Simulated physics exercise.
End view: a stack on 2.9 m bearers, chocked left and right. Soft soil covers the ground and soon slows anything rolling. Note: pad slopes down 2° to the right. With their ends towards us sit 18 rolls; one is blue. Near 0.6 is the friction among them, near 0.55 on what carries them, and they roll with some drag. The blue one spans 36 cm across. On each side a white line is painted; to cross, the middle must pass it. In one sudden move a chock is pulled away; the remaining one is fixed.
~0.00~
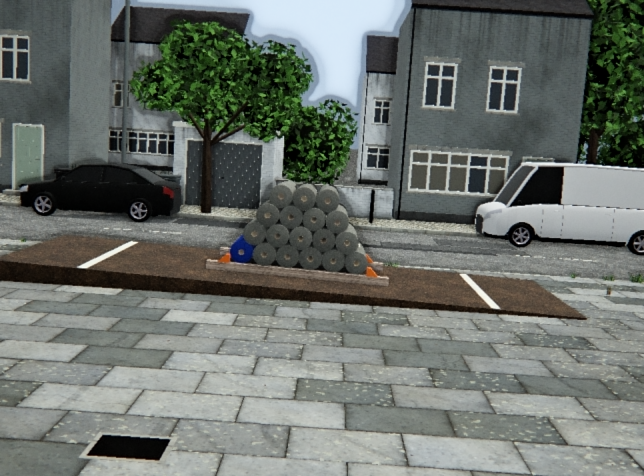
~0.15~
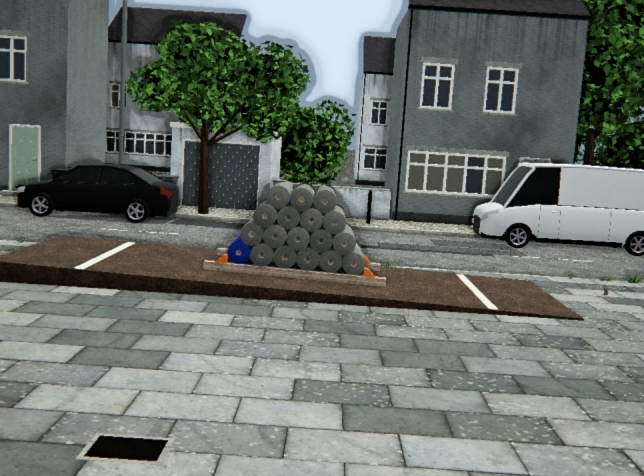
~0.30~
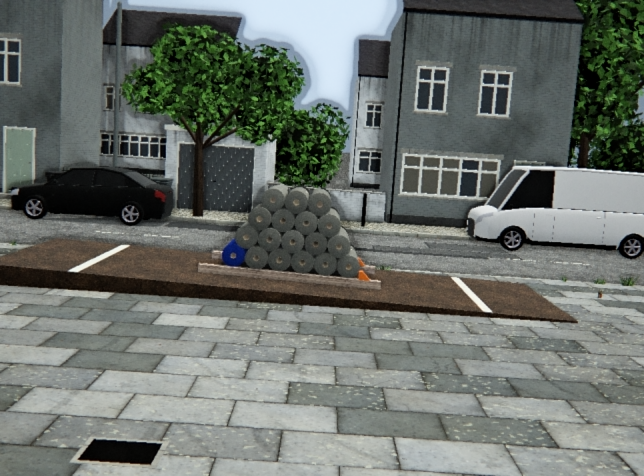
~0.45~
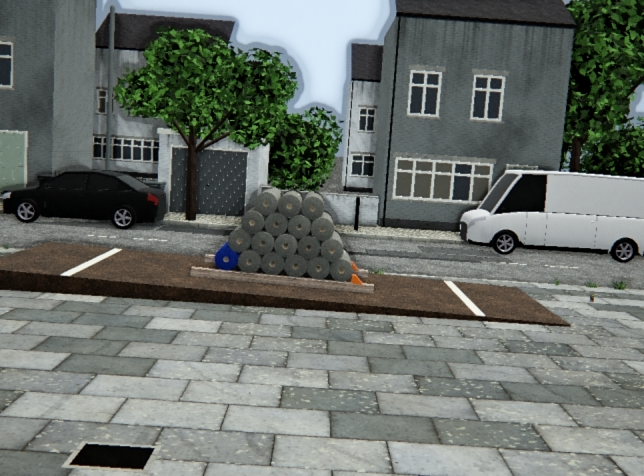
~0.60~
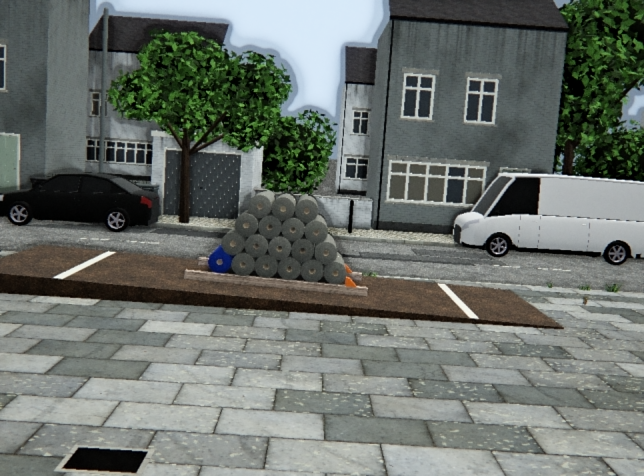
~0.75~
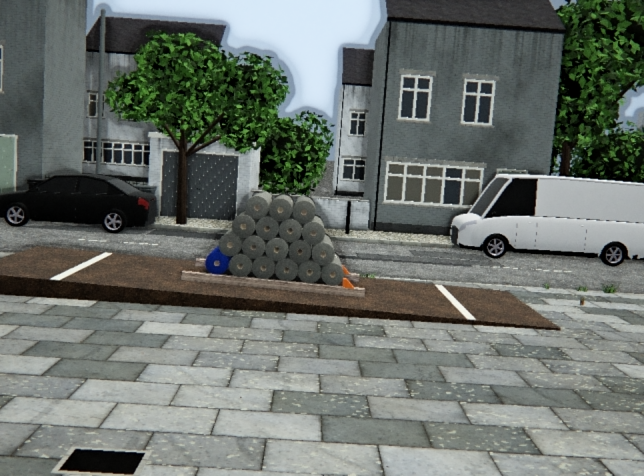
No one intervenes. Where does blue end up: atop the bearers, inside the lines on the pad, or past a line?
It ends up inside the lines on the pad.
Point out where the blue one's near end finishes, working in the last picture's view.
In the last picture it sits near (144, 265).
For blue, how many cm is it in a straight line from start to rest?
The blue one comes to about 110.
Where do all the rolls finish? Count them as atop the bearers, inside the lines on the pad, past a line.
Respectively 17, 1, 0.
After 1.4 s, blue is on the bearers, 50 cm from the bearers' left end; 0 of 18 have crossed.
After 2.2 s, blue is on the bearers, 45 cm from the bearers' left end, rolling left; 0 of 18 have crossed.
After 3.1 s, blue is off the bearers, 155 cm short of the left line, rolling left; 0 of 18 have crossed.
At rest (4.1 s), blue is off the bearers, 105 cm short of the left line; 0 of 18 have crossed.
